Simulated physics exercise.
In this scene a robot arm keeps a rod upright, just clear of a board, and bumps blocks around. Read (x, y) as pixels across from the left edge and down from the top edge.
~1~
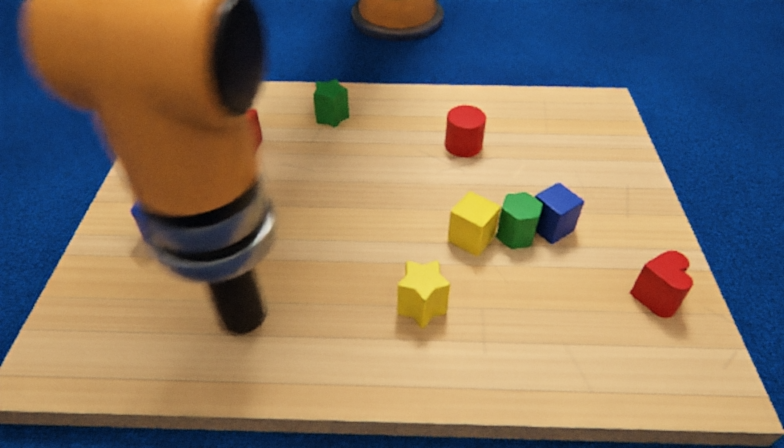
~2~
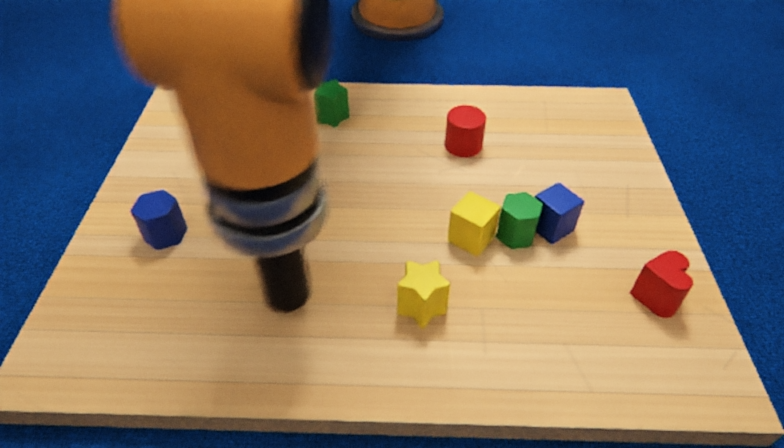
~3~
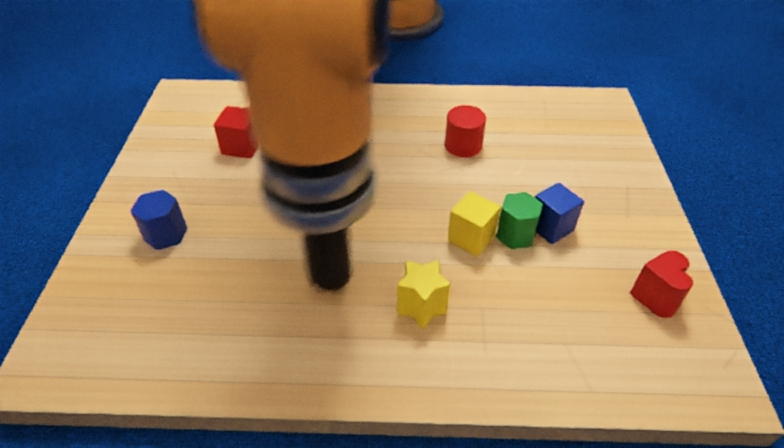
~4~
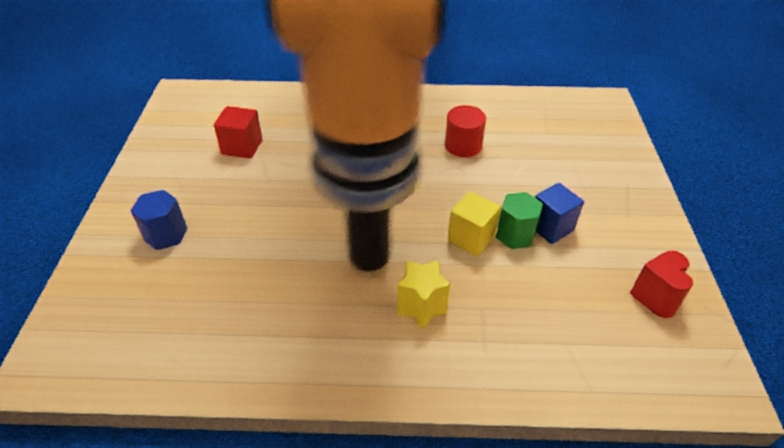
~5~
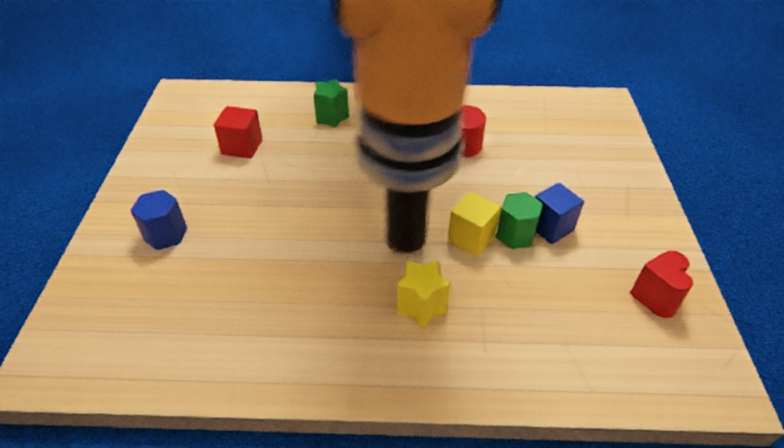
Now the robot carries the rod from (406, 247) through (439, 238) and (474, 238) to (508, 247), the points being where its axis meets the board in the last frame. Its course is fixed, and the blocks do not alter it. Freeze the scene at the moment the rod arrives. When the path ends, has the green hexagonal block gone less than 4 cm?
Short answer: No.
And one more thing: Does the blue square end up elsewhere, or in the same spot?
It gets pushed out of place.
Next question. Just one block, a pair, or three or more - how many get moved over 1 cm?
I expect three or more blocks to be moved by more than 1 cm.
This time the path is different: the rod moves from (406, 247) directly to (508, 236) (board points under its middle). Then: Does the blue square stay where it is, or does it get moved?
That one moves away.
What follows on the original path. One third of the way, rod (441, 229); yellow square (489, 206); green hexagonal block (535, 205); blue square (569, 196).
Two thirds of the way, rod (476, 229); yellow square (526, 209); green hexagonal block (571, 207), turned 15° anticlockwise; blue square (597, 191), turned 20° anticlockwise.
At the end, rod (510, 238); yellow star-shaped block in place; yellow square (563, 223), turned 25° clockwise; green hexagonal block (599, 214), turned 60° anticlockwise; blue square (604, 189), turned 35° anticlockwise.
